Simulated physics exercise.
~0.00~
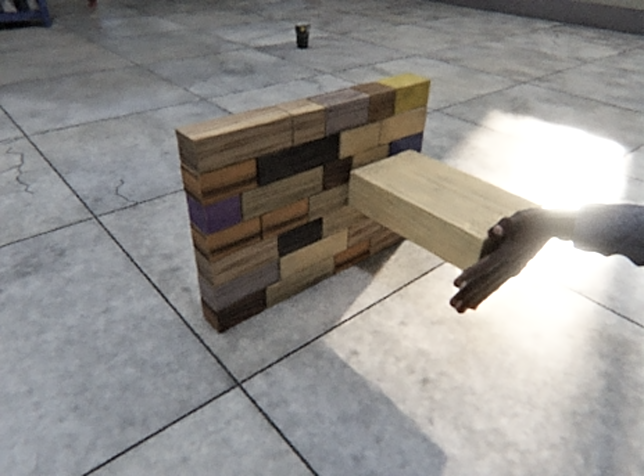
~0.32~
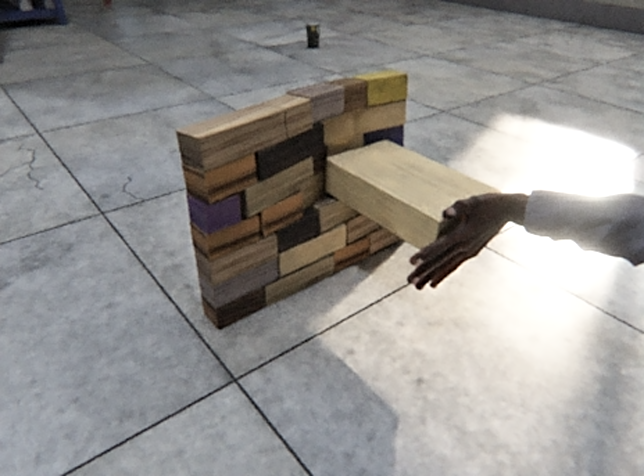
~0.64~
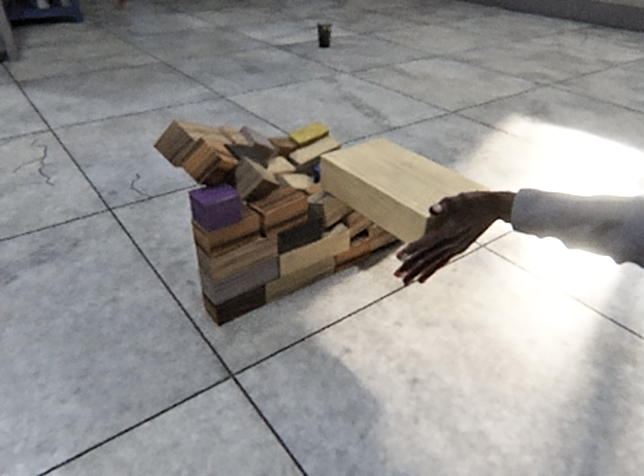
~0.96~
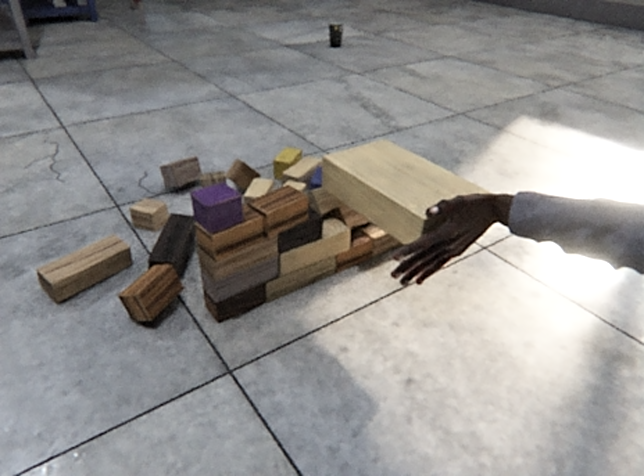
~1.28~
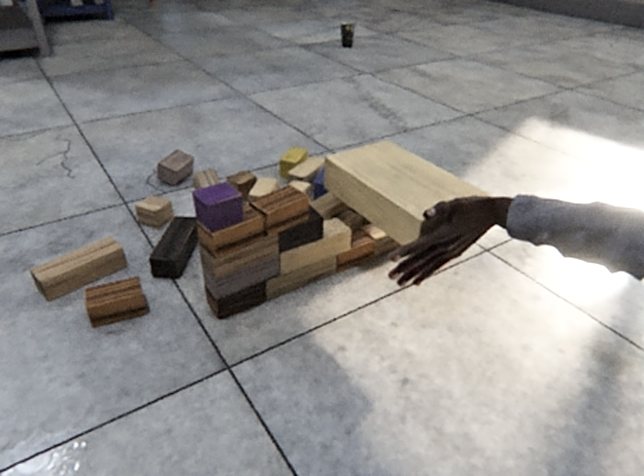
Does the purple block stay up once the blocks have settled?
Yes, the purple block stays up. It ends upright on top of the low section of wall that is still standing.
